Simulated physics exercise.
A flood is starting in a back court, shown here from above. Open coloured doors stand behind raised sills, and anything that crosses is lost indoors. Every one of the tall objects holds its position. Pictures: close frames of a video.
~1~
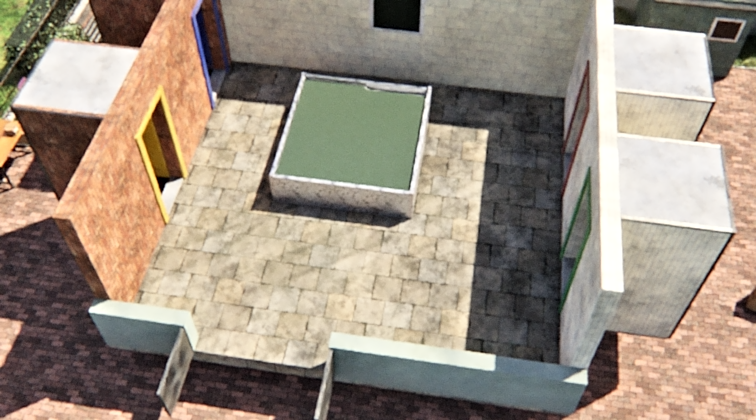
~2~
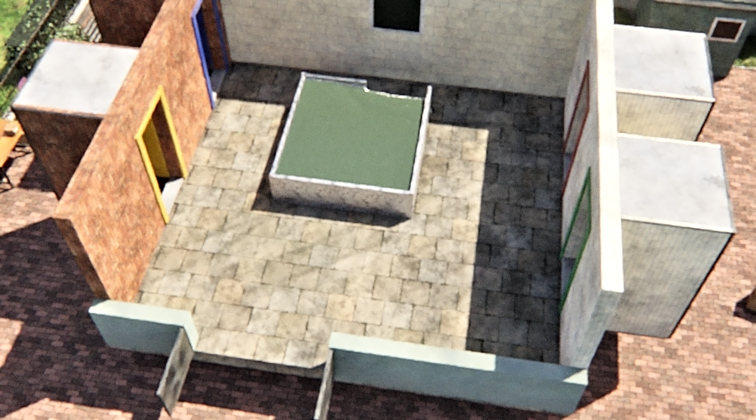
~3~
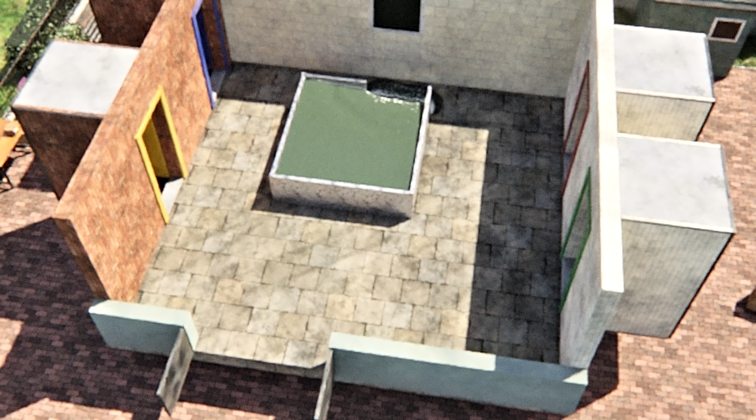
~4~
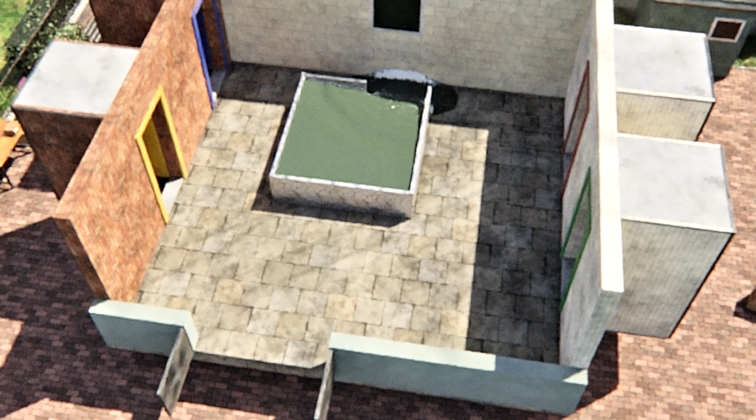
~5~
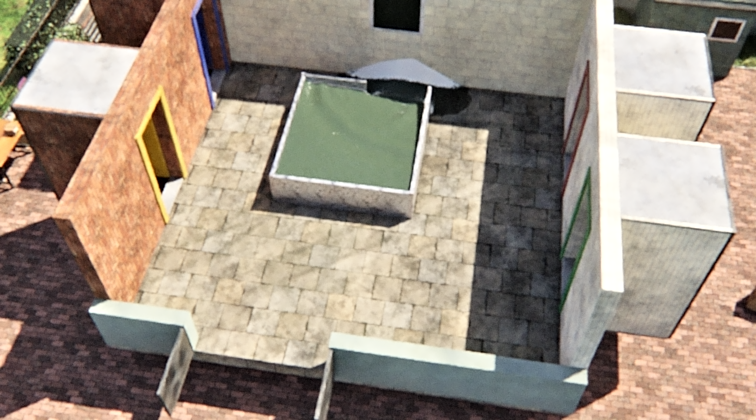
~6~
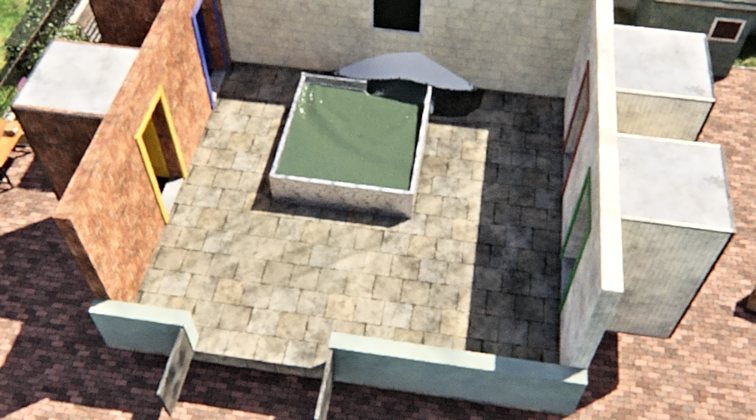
Water broke through the far side of the raised green tank in the walled court, then spread outward behind it in a widening pale sheet while the coloured doorways and walls stayed still.
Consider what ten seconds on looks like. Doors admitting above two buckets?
Green door not above, yellow door not above, red door above, blue door above.
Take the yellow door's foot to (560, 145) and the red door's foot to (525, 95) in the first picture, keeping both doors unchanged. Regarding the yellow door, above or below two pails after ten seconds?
The yellow door is swamped.
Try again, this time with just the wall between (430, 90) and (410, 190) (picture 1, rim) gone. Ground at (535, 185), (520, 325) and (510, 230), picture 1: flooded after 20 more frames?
One by one: Waterlogged; waterlogged; waterlogged.
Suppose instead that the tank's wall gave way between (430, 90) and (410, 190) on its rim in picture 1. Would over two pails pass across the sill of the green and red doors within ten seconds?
Result: Green gets flooded, red gets flooded.
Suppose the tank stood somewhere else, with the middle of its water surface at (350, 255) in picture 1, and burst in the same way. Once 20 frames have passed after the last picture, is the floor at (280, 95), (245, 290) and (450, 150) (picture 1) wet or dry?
Going through them in that order: Waterlogged, still bare and waterlogged.
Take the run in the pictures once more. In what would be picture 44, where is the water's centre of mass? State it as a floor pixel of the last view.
It is near (377, 168).
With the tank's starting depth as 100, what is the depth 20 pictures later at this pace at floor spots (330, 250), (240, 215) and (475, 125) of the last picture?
About 0 per cent, then 0 per cent, then 6 per cent.
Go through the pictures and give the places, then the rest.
In the first picture, the tank at (355, 133) is whole and still.
In the second picture, water pours out on the tank's far side and has run to a hidden place.
In the third picture, water pours out on the tank's far side and has run to (437, 99).
In the fourth picture, water pours out on the tank's far side and has run to (446, 85).
In the fifth picture, the front is at (464, 87), out from the gap on the tank's far side.
In the sixth picture, the front is at (480, 89), out from the gap on the tank's far side.
A moment on, water covers 15 % of the floor; the green door not reached, the yellow door not reached, the red door not reached, the blue door not reached.
Next, water covers 25 % of the floor; the green door not reached, the yellow door not reached, the red door wet at the sill, nothing in, the blue door under two buckets in.
Then, water covers 40 % of the floor; the green door wet at the sill, nothing in, the yellow door wet at the sill, nothing in, the red door over two buckets in, the blue door over two buckets in.
Later, water covers 85 % of the floor; the green door wet at the sill, nothing in, the yellow door wet at the sill, nothing in, the red door over two buckets in, the blue door far over two buckets in.
In the end, water covers 95 % of the floor; the green door wet at the sill, nothing in, the yellow door wet at the sill, nothing in, the red door far over two buckets in, the blue door far over two buckets in.
